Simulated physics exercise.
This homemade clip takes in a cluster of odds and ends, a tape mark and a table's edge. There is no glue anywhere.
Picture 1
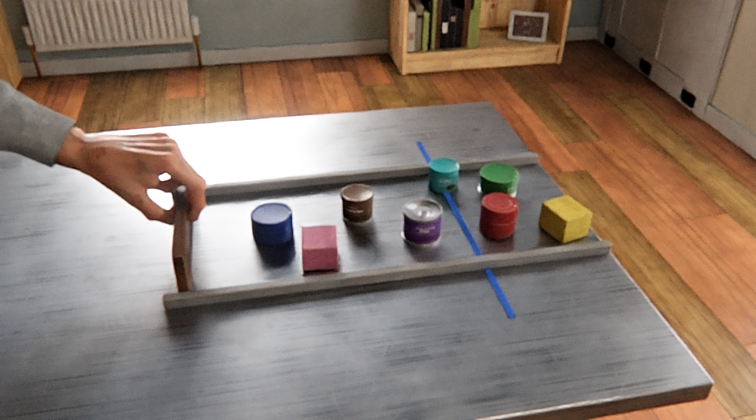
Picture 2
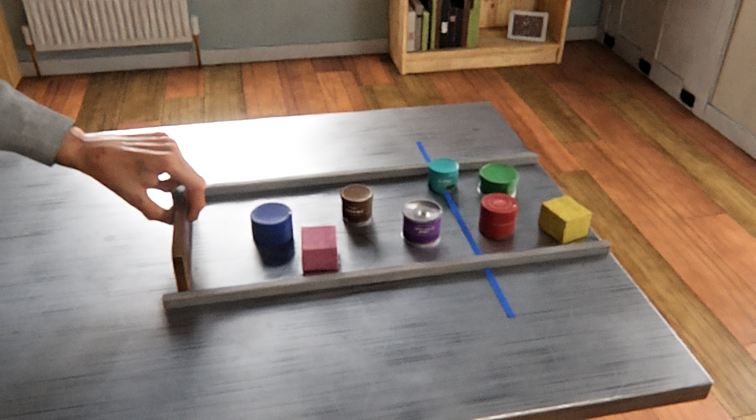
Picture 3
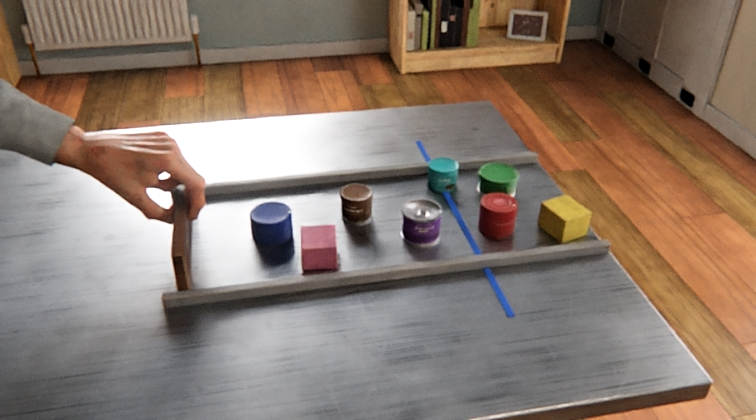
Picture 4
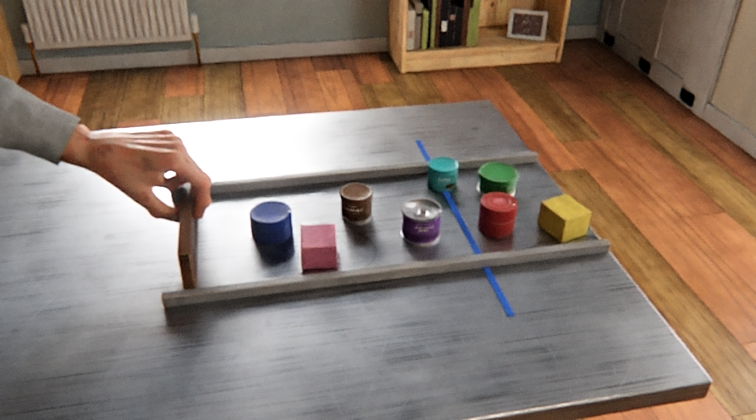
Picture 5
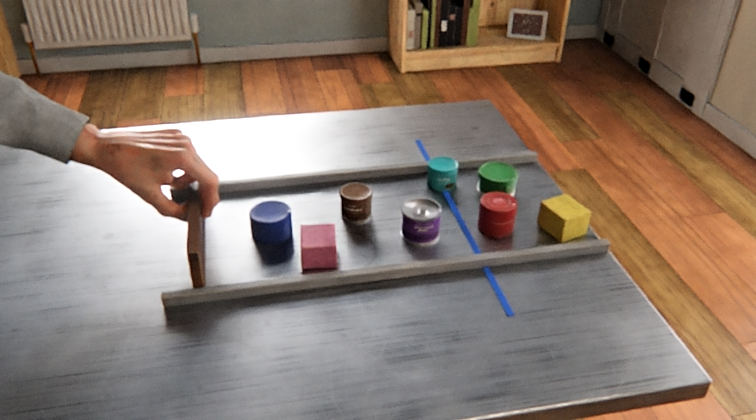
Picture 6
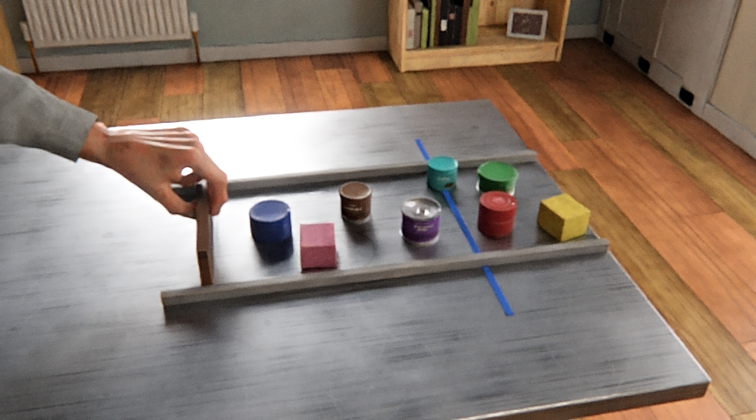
In the video, a hand holds an upright board at the left end of a railed lane on a table and moves it slightly right, while the colourful tins and blocks ahead, near a blue tape line, stay still.
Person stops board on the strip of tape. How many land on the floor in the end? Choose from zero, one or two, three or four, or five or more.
In the end, zero land there.
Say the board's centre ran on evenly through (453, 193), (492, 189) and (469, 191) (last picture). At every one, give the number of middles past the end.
Respectively, 0, 2 and 1.
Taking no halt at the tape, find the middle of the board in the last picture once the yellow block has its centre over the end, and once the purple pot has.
The middle is at (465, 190) when it's the yellow block, and at (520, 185) when it's the purple pot.
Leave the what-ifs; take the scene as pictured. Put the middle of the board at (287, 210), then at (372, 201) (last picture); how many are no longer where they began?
The counts are 1 and 4.
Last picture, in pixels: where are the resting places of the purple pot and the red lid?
Final centres, first then second: (514, 210), (550, 207).
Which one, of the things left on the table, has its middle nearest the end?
The yellow block is foremost.
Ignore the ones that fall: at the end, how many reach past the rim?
The tally is 1.
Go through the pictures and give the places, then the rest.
The first picture shows yellow block (565, 219); green tin (498, 182); red lid (499, 216); board (184, 224); tape (457, 214).
The second picture shows green tin (498, 181); pink block (319, 248).
The third picture shows red lid (498, 216); turquoise tub (443, 175).
The fourth picture shows yellow block (564, 218); board (188, 221).
The fifth picture shows green tin (497, 180); purple pot (421, 221).
The sixth picture shows yellow block (563, 217); green tin (497, 179); red lid (497, 214); board (205, 218); tape (456, 211).
Soon after, none off yet; yellow block at rest near (563, 217); green tin at rest near (497, 179); red lid at rest near (497, 214).
Then, none off yet; yellow block at rest near (563, 217); green tin at rest near (497, 179); red lid moved about its own width near (519, 212).
At rest, the number that fall off is zero.
